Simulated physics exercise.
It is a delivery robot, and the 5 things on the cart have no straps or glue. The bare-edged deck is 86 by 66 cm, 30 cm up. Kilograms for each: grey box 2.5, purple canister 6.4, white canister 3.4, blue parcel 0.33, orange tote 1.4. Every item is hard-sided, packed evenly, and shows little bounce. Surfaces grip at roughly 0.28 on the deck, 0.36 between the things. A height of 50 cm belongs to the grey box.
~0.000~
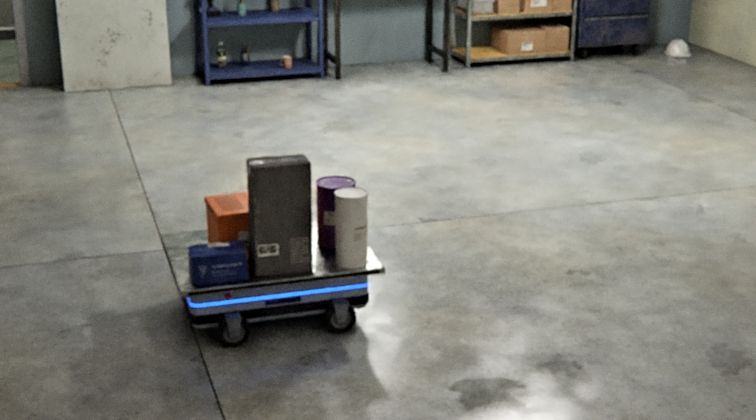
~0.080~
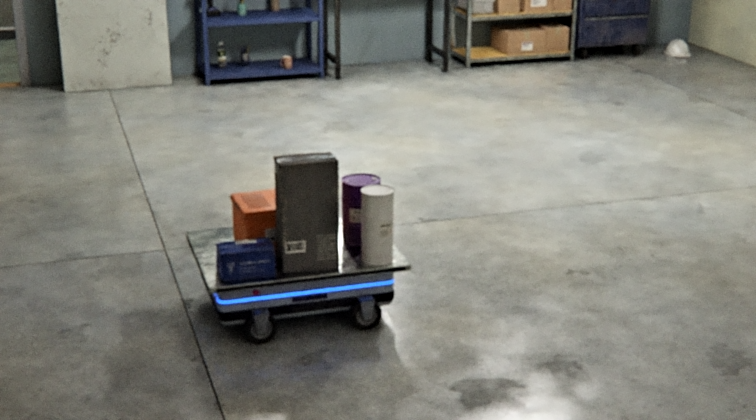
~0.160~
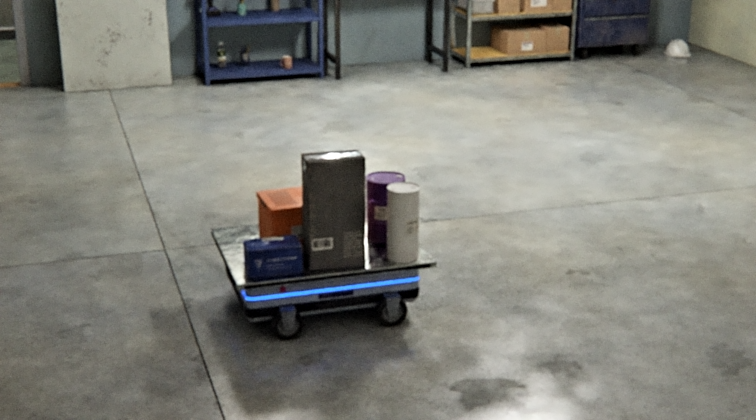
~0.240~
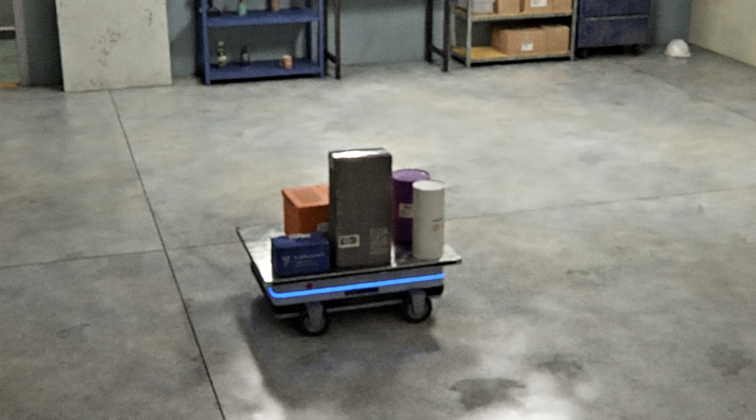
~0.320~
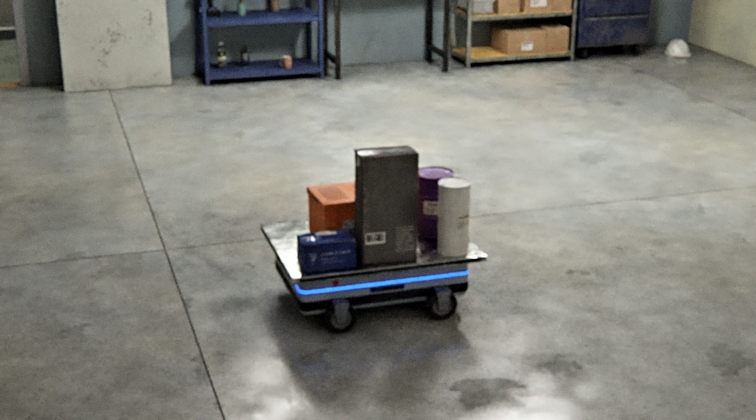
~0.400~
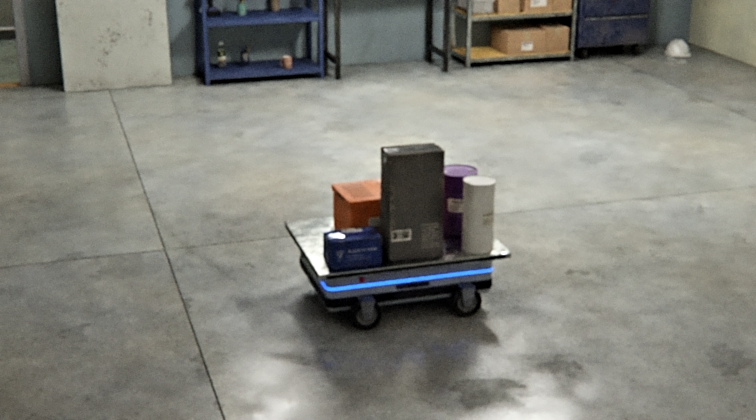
The clip shows a low wheeled robot cart carrying a tall grey box, a purple canister, a white canister, a blue parcel and an orange tote, rolling steadily rightward across a concrete floor while the items keep their places on deck.
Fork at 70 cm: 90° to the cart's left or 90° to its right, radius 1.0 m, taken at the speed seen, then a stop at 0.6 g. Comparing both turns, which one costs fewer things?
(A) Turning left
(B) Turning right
B.
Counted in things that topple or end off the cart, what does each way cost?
Steering left costs 3, steering right costs 2.
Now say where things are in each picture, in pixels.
The first picture shows cart 0 cm along; grey box (280, 215); purple canister (336, 212).
The second picture shows cart 12 cm along; white canister (378, 225).
The third picture shows cart 24 cm along; blue parcel (273, 256).
The fourth picture shows cart 36 cm along; white canister (429, 219); blue parcel (300, 253).
The fifth picture shows cart 48 cm along; white canister (454, 217).
The sixth picture shows cart 60 cm along; grey box (412, 202); purple canister (458, 199).
Turning left. At 1.20 s, cart 180 cm along, turned 55°; grey box and white canister now off the cart; purple canister moved 30 cm near (591, 141); blue parcel moved 2 cm.
After 1.70 s, cart 255 cm along, turned 90°; purple canister now off the cart; blue parcel moved 6 cm.
In the end (2.6 s), off the cart, grey box, purple canister and white canister; not toppled but over 10 cm from the start, blue parcel and orange tote. In the last view, grey box near (650, 184).
Turning right instead, purple canister and white canister tipped over or off the cart, 2 of 5 in all.
